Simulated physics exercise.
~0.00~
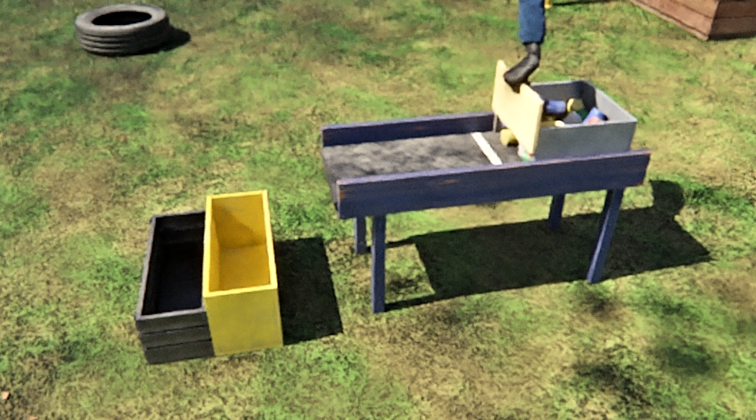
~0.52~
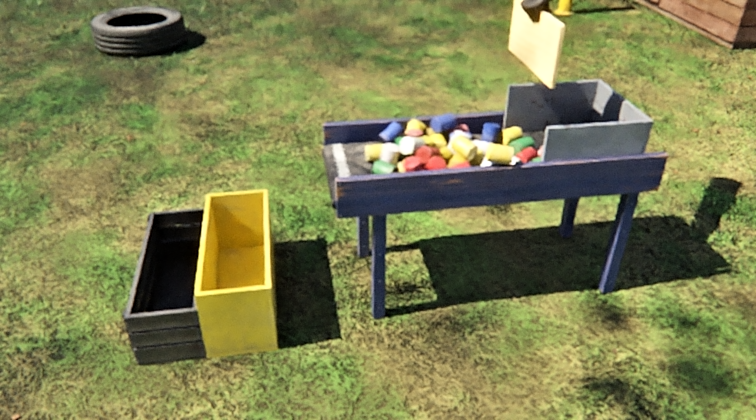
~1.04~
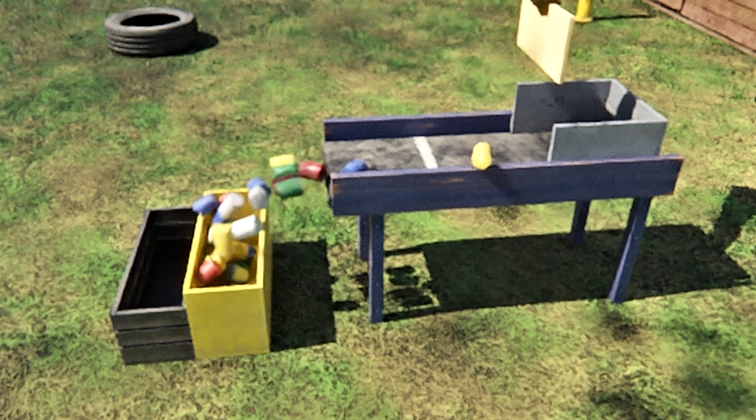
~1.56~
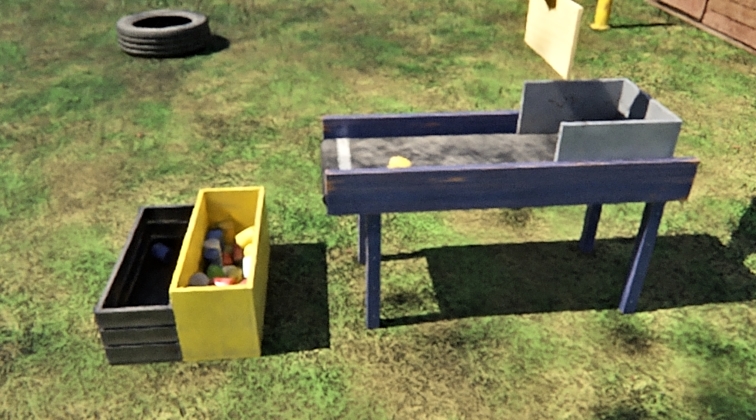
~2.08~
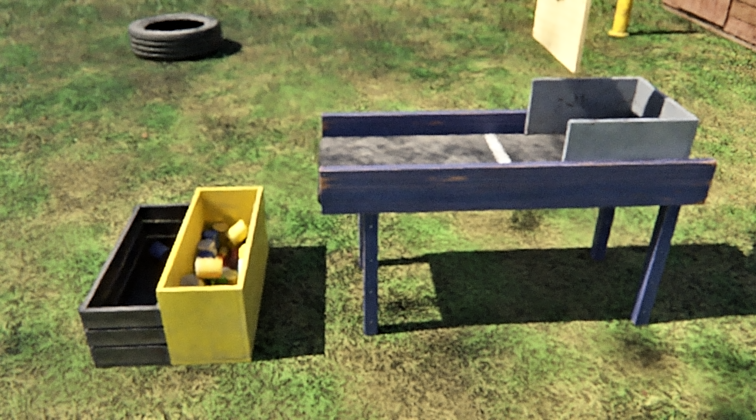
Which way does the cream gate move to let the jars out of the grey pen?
The gate moves up, rising clear of the belt so the jars can pass beneath it.
